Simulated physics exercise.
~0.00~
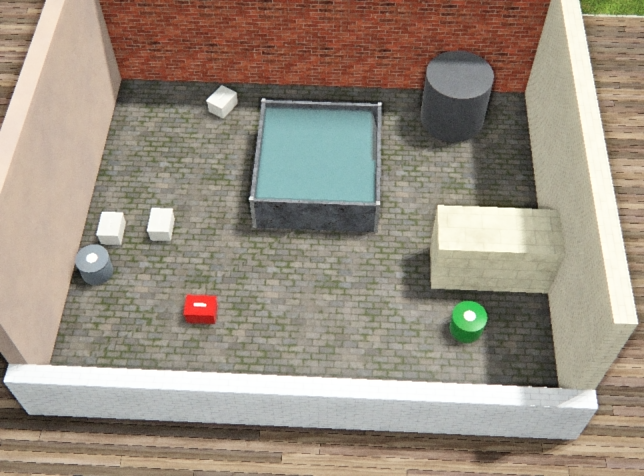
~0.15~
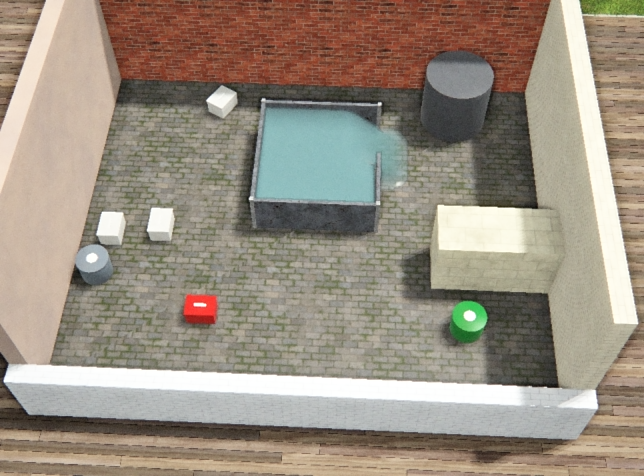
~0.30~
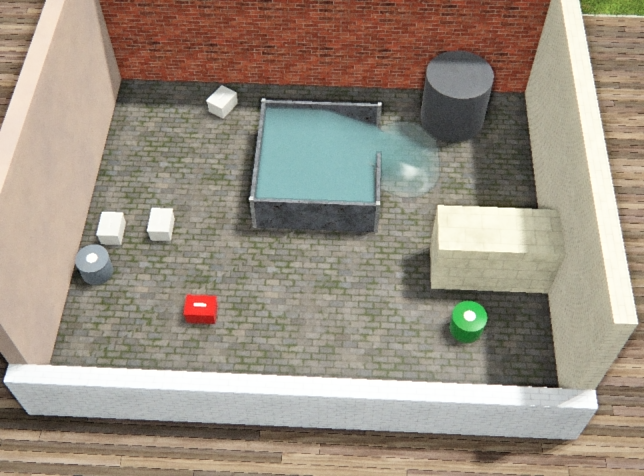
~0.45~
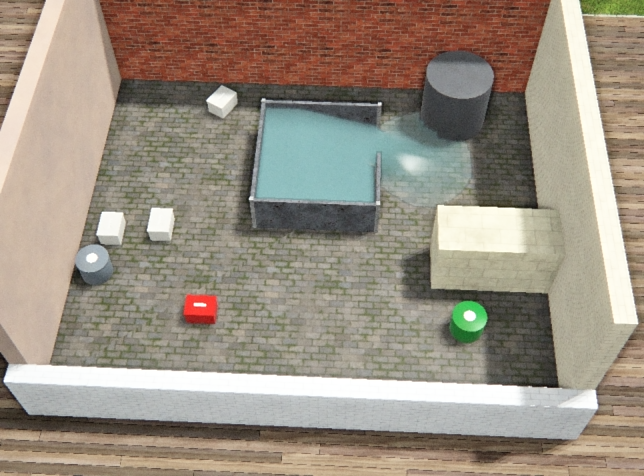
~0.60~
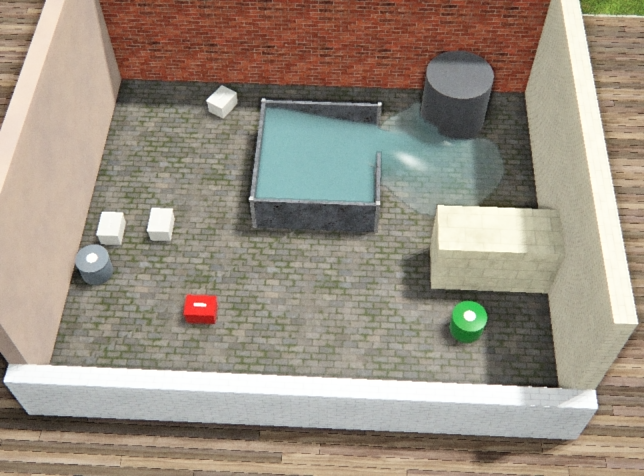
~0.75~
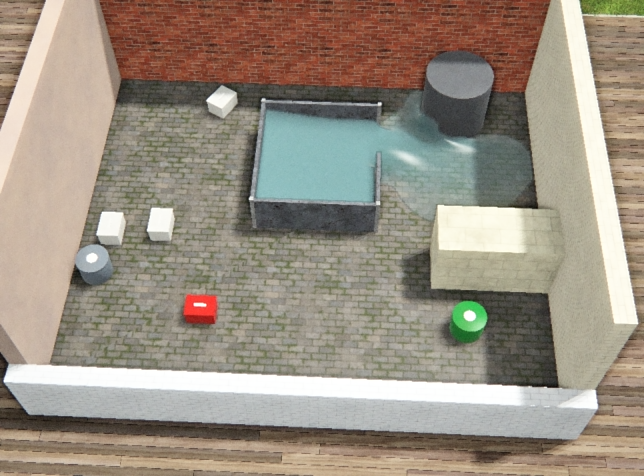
Water pouring from the right side of an open tank and spreading across paving around a dark cylinder in a walled yard.
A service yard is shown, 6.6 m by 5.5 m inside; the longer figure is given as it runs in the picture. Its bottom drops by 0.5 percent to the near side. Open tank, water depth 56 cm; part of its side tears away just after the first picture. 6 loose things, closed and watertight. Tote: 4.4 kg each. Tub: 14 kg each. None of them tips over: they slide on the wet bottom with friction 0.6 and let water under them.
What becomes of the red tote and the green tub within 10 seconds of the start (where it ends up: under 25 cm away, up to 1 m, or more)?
First the red tote: It barely budges. Then the green tub: It barely budges.
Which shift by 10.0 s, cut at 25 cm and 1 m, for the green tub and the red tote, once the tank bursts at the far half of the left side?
In that situation the green tub stays about where it was, while the red tote drifts a long way.
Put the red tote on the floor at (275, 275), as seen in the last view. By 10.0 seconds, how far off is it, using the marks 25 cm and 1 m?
It hardly budges.
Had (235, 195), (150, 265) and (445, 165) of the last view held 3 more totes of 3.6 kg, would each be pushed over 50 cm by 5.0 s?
In that order: Short of it, under, past it.
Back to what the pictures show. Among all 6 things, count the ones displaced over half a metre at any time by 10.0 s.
I make it 2.
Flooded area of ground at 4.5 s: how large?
About 21 m2 is covered.
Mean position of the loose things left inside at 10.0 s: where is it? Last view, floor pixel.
The centre is close to (196, 269).
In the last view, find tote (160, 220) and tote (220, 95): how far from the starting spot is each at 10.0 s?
First 30 cm, then 250 cm.
After 2.0 s the red tote is near (200, 305), 0.0 m from its start, aground; the green tub is near (470, 316), 0.0 m from its start, aground; 0 afloat.
After 4.5 s the red tote is near (200, 305), 0.0 m from its start, aground; the green tub is near (470, 316), 0.0 m from its start, aground; 0 afloat.
After 7.0 s the red tote is near (200, 305), 0.0 m from its start, aground; the green tub is near (470, 316), 0.0 m from its start, aground; 1 afloat.
After 10.0 s the red tote is near (200, 305), 0.0 m from its start, aground; the green tub is near (470, 316), 0.0 m from its start, aground; 1 afloat.
